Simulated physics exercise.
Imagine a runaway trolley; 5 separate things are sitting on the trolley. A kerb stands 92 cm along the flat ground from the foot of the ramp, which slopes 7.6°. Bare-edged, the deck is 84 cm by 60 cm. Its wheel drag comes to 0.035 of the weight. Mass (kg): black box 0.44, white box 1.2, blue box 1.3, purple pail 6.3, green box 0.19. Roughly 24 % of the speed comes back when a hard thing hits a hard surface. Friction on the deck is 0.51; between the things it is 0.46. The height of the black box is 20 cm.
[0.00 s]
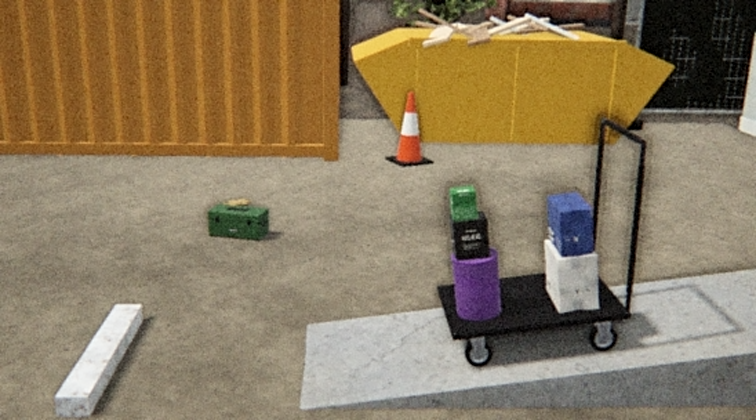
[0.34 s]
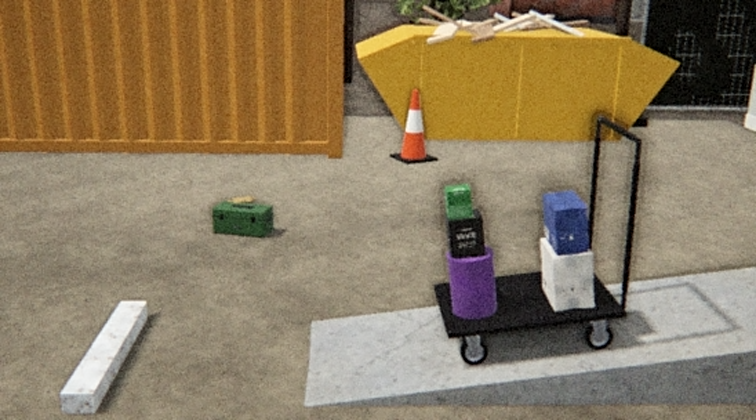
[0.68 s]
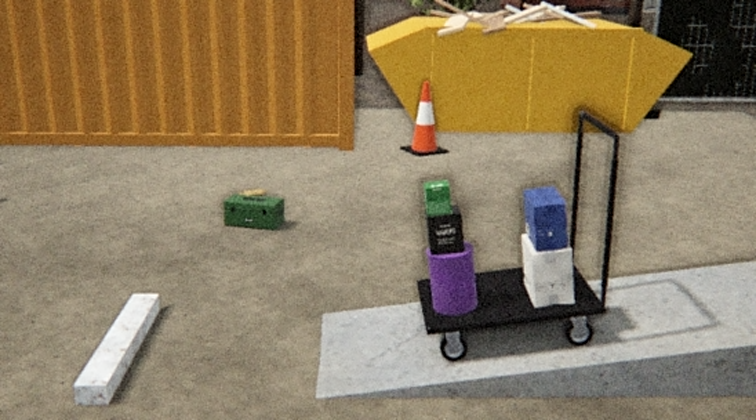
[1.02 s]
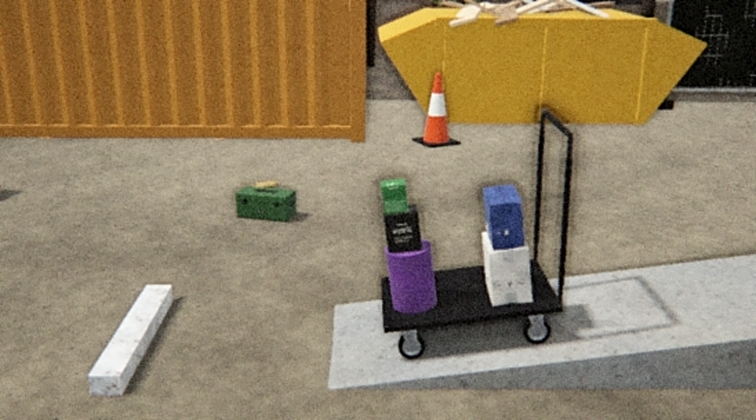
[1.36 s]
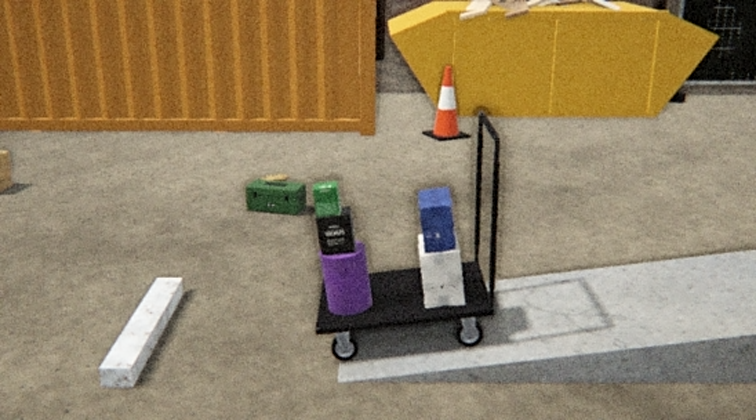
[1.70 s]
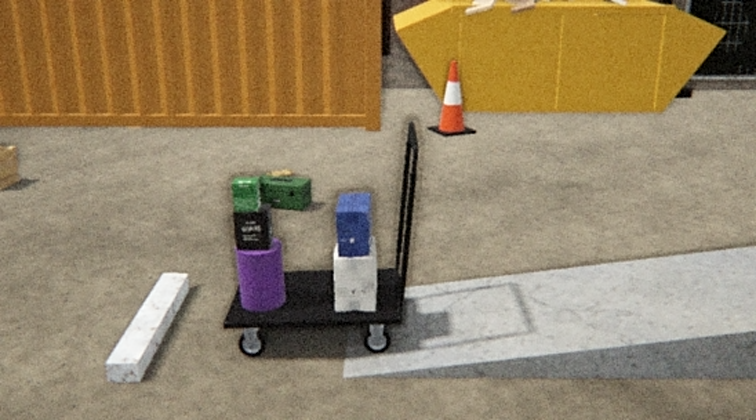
In a dirt yard seen from slightly above, an orange corrugated container and a yellow skip of scrap wood stand behind a traffic cone, a green toolbox and a white kerb at left. A black trolley carries a green box on a black box on a purple pail, beside a blue box on a white one. It rolls leftward down a pale ramp onto flat ground, gathering speed toward the kerb, as the camera shifts slightly.
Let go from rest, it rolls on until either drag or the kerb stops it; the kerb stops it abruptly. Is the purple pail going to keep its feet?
Oh, it flops over.
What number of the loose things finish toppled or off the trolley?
The count comes out at 5.
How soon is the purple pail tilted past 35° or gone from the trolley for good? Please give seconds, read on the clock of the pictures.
It happens at about 2.3 s.
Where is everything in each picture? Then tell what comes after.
Kerb 166 cm ahead; purple pail (477, 283); black box (470, 236), in the first picture.
Kerb 162 cm ahead; blue box (565, 223); green box (459, 202), in the second picture.
Kerb 147 cm ahead; black box (445, 230); white box (547, 268), in the third picture.
Kerb 122 cm ahead; blue box (504, 217); green box (395, 196), in the fourth picture.
Kerb 85 cm ahead; black box (336, 231); white box (441, 269), in the fifth picture.
Kerb 40 cm ahead; purple pail (261, 274); blue box (355, 225), in the sixth picture.
After 2.30 s, trolley at the kerb; black box, purple pail and green box now off the trolley; blue box 34° off its base; white box 34° off its base.
After 2.60 s, trolley at the kerb; blue box 61° off its base; white box on its side.
In the end (3.4 s), off the trolley and tipped over, black box, blue box, purple pail and green box; toppled on the trolley, white box. At the end, from the last picture's camera, purple pail near (75, 319).
